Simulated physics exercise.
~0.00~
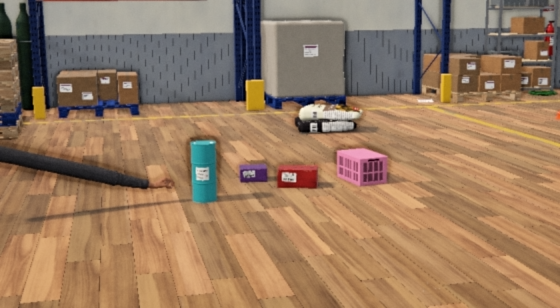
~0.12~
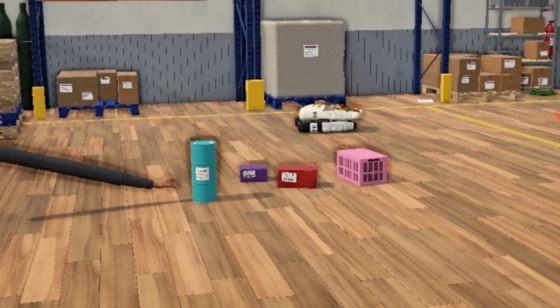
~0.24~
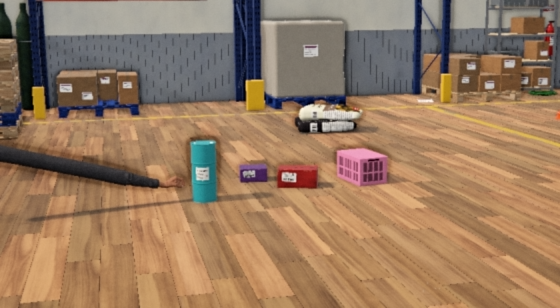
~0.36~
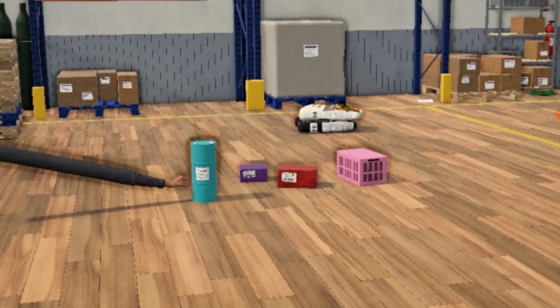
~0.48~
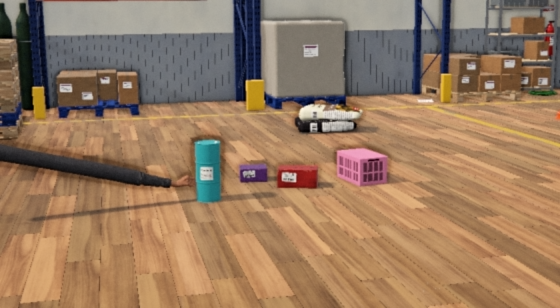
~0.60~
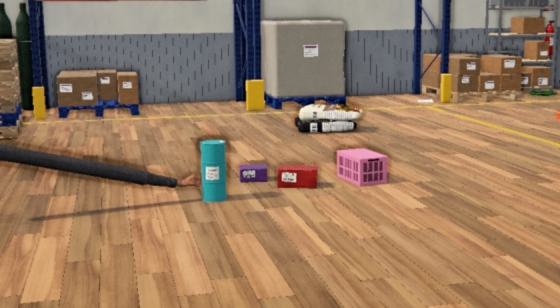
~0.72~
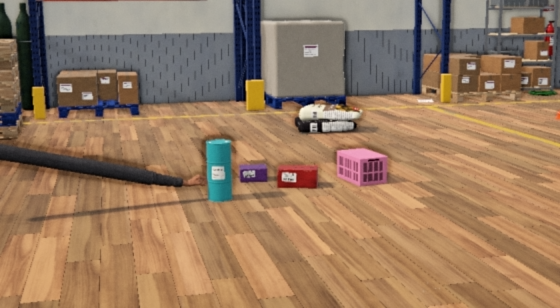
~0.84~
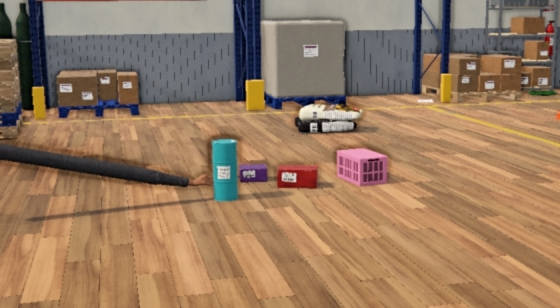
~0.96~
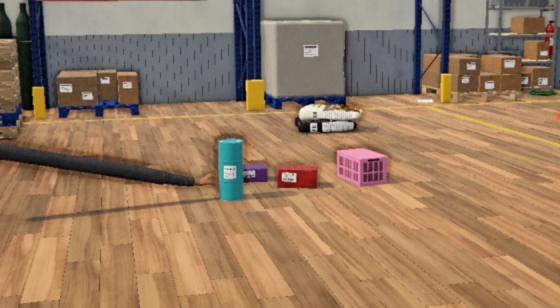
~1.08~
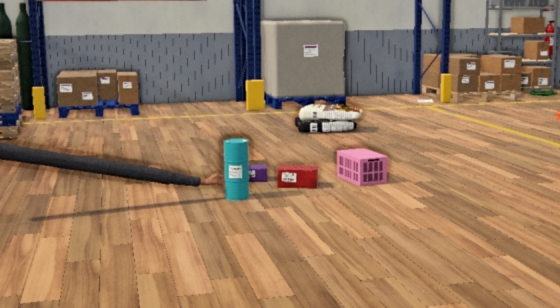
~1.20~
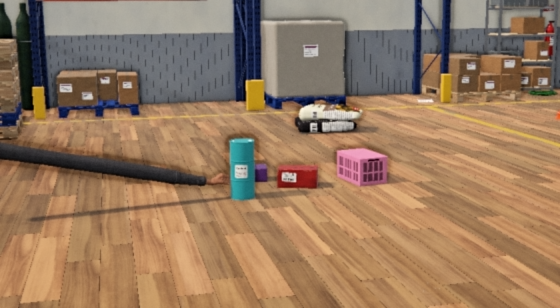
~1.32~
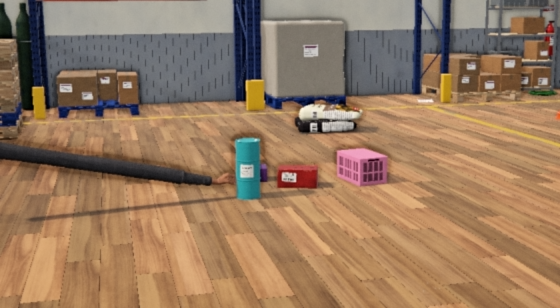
A warehouse with a wooden plank floor is seen from a still, slightly raised viewpoint, with boxes on pallets, blue posts and a large grey block along the back wall. An upright turquoise canister stands left of a small purple parcel, a red box and a pink crate. A long dark arm with a hand at its end reaches in from the left and pushes the canister slowly to the right. The canister slides upright in front of the purple parcel, gradually hiding most of it. It ends standing near the red box, while the other items stay put.
